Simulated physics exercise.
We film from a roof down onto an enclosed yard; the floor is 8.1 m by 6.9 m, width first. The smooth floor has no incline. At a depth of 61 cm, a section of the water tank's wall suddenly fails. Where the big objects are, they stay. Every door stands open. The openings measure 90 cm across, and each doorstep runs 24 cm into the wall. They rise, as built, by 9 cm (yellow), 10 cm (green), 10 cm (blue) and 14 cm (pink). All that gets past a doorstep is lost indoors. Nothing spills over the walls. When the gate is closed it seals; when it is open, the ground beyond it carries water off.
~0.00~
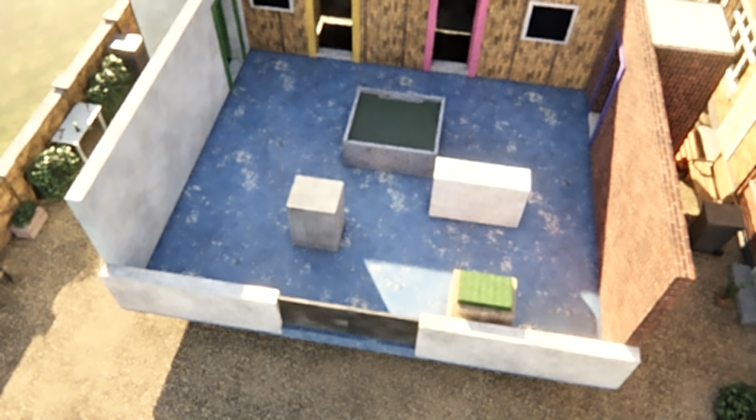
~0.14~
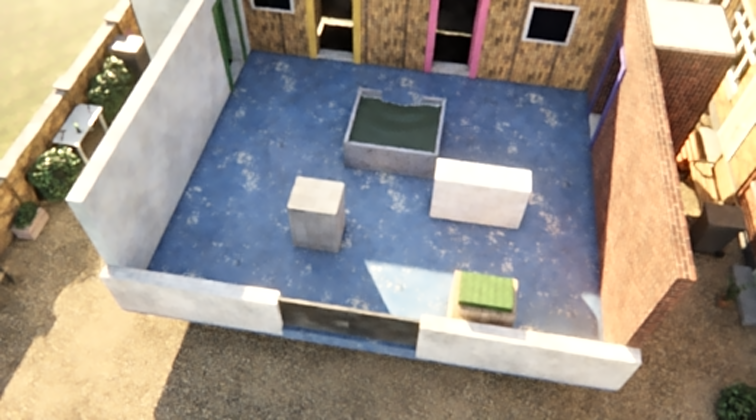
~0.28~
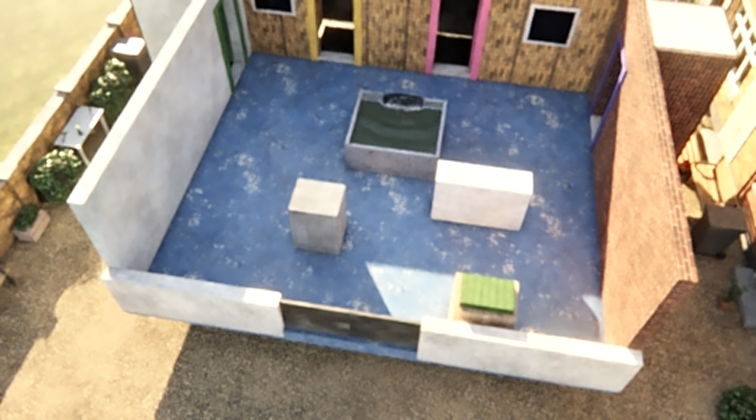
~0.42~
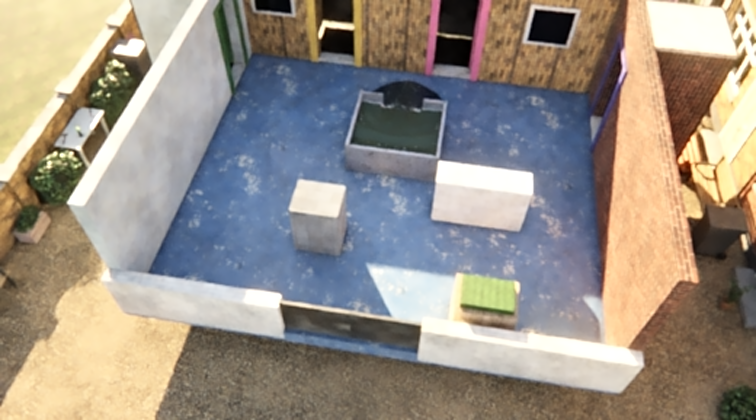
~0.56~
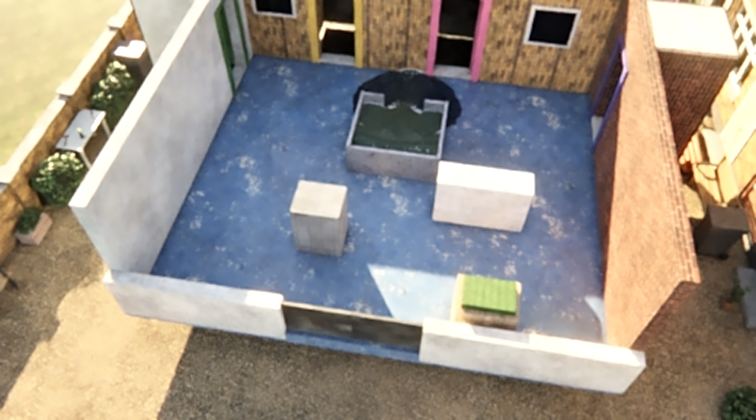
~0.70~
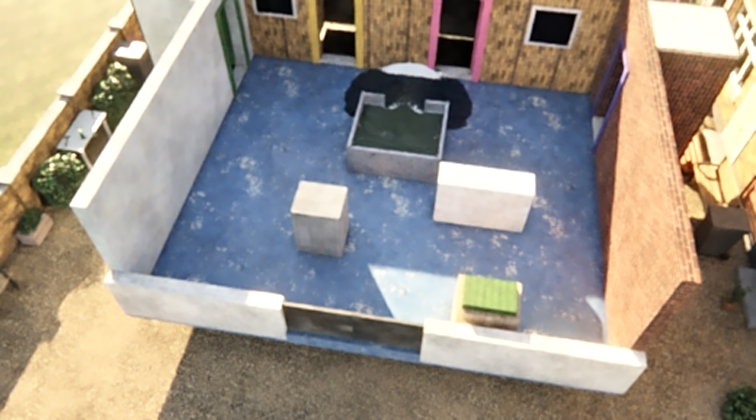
The footage shows a walled yard with a blue floor, seen from above, where the far wall of a raised water tank breaks open and dark water pours out behind it, spreading sideways and back toward the pink door.
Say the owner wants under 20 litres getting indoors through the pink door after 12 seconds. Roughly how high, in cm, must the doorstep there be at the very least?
At the very least some 19 cm.
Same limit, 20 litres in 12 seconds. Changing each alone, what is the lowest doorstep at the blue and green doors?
You'd want about 8.0 centimetres at blue and about 11.0 centimetres at green.
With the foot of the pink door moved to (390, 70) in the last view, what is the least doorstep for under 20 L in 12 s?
Minimum: About 25 cm.
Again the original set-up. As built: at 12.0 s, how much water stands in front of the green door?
The depth there is around 4.0 cm.
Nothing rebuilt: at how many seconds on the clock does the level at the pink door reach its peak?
The level tops out near 1.4 seconds.
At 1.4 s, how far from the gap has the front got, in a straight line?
Reach: Approx. 3.0 m.
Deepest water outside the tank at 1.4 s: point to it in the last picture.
Look close to (406, 79).
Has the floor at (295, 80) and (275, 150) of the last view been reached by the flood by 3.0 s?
In turn: Flooded, dry.
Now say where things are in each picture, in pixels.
The water tank at (396, 122) is whole and still, 61 cm deep; the pink door at (454, 38) is dry, in the first picture.
Water pours out on the far side and has run 0.2 m, to a hidden place; about 6 cm deep outside, 61 cm at the back, in the second picture.
The front is at a hidden place, 0.8 m from the gap on the far side; 0.7 m2 of floor is wet, 61 cm left at the back, in the third picture.
The front is at (408, 83), 1.3 m from the gap on the far side; 1.6 m2 of floor is wet, 58 cm left at the back, in the fourth picture.
The front is at (394, 72), 1.7 m from the gap on the far side; 2.8 m2 of floor is wet, 51 cm left at the back, in the fifth picture.
Water pours out on the far side and has run 1.8 m, to (375, 70); about 5 cm deep outside, 52 cm at the back; water is at the pink door at (457, 43), in the sixth picture.
After 1.4 s water covers 10 % of the floor, deepest (34 cm) near (406, 79); 25 cm at the pink door, 11 litres in over its 14 cm doorstep.
After 3.0 s water covers 25 % of the floor, deepest (20 cm) near (405, 83); 16 cm at the pink door, 50 litres in over its 14 cm doorstep.
After 12.0 s water covers 90 % of the floor, deepest (6 cm) near (596, 294); 4 cm at the pink door, 55 litres in over its 14 cm doorstep.
At the pink door as built, the water arrived by 0.7 s and peaked near 25 cm at 1.4 s.
Run again over the same 12 s with other heights there, 28 litres in over 17.5 cm, 6 litres over 23.5 cm. The limit of 20 litres is kept from about 19 cm up.
